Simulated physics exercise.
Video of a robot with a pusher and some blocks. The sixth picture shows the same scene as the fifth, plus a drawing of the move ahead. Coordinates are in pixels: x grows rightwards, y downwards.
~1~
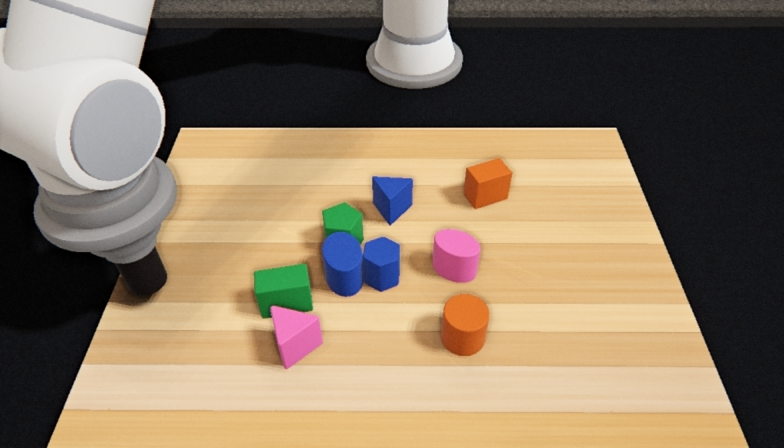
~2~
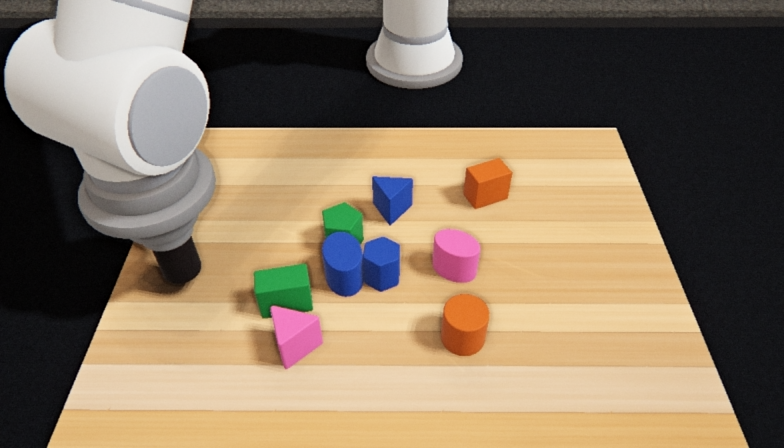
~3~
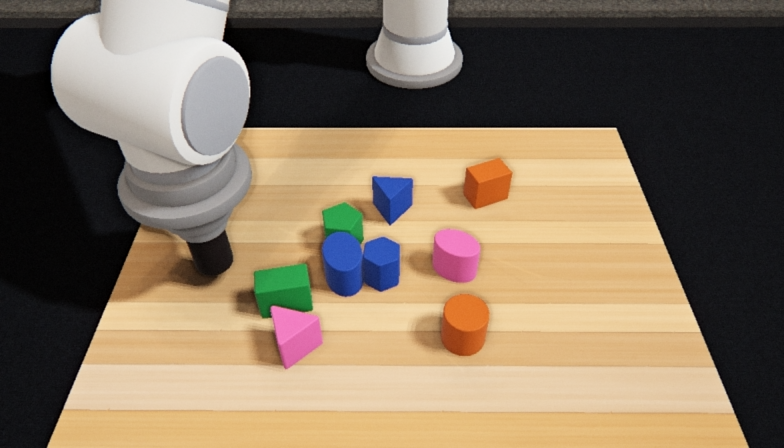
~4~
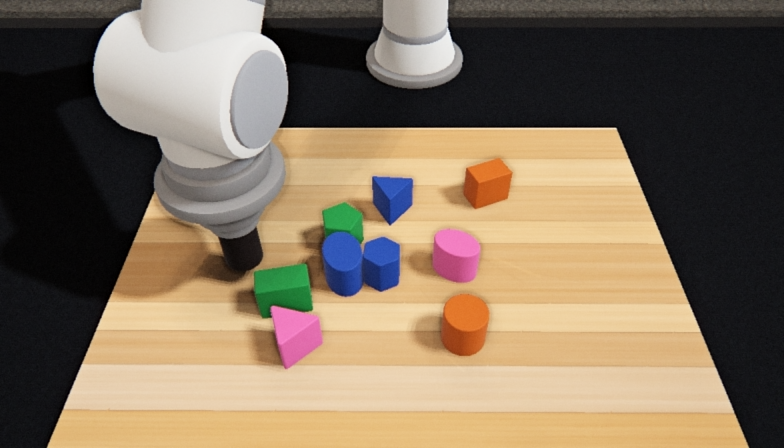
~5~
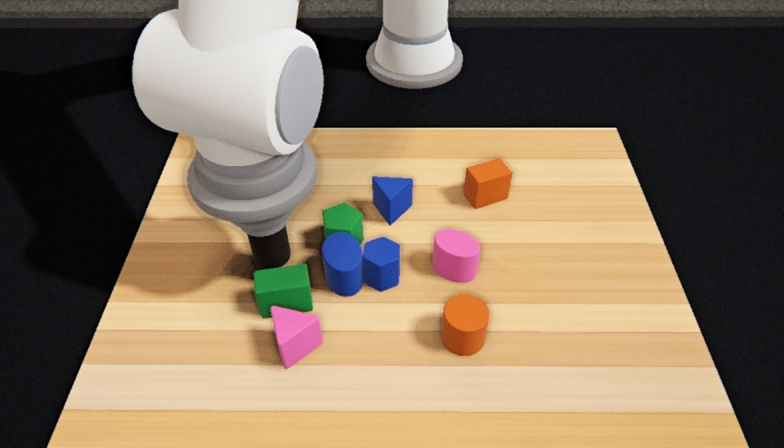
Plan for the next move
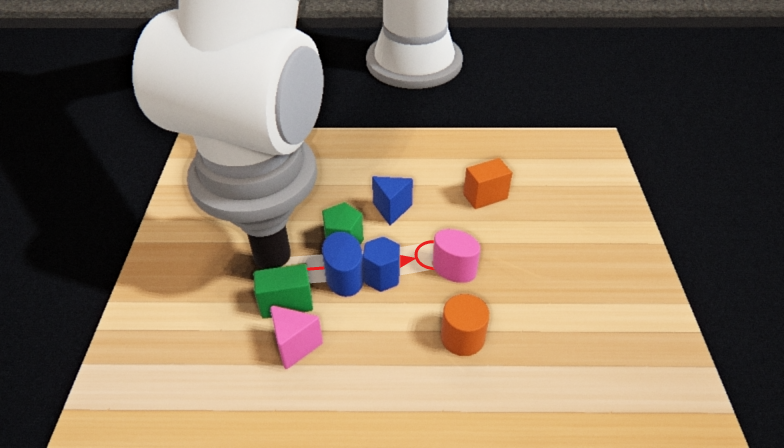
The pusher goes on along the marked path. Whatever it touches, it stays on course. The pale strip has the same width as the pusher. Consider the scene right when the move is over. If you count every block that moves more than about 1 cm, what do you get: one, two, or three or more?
I count three at least.
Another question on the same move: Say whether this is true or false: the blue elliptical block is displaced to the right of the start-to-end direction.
This is true.
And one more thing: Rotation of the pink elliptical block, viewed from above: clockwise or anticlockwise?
It spins clockwise.
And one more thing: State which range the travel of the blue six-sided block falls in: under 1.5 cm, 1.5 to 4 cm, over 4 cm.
It's set to move over 4 cm.
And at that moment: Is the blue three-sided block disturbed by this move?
Here the blue three-sided block stays on its spot.
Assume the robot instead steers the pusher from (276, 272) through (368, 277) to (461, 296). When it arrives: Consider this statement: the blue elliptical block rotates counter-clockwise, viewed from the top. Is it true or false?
False
Path on the board, from (276, 272) by way of (356, 266) to (434, 255).
What follows on the original path. One third of the way, pusher (328, 253); blue elliptical block (361, 254), turned 20° clockwise; blue six-sided block (401, 254), turned 15° anticlockwise.
Two thirds of the way, pusher (382, 249); green pentagonal block (345, 213); blue elliptical block (404, 261), turned 80° clockwise; blue six-sided block (448, 269).
At the end, pusher (435, 240); green pentagonal block (345, 213); blue elliptical block (412, 262), turned 95° clockwise; blue six-sided block (456, 274); blue three-sided block in place; pink elliptical block (473, 243), turned 20° clockwise.
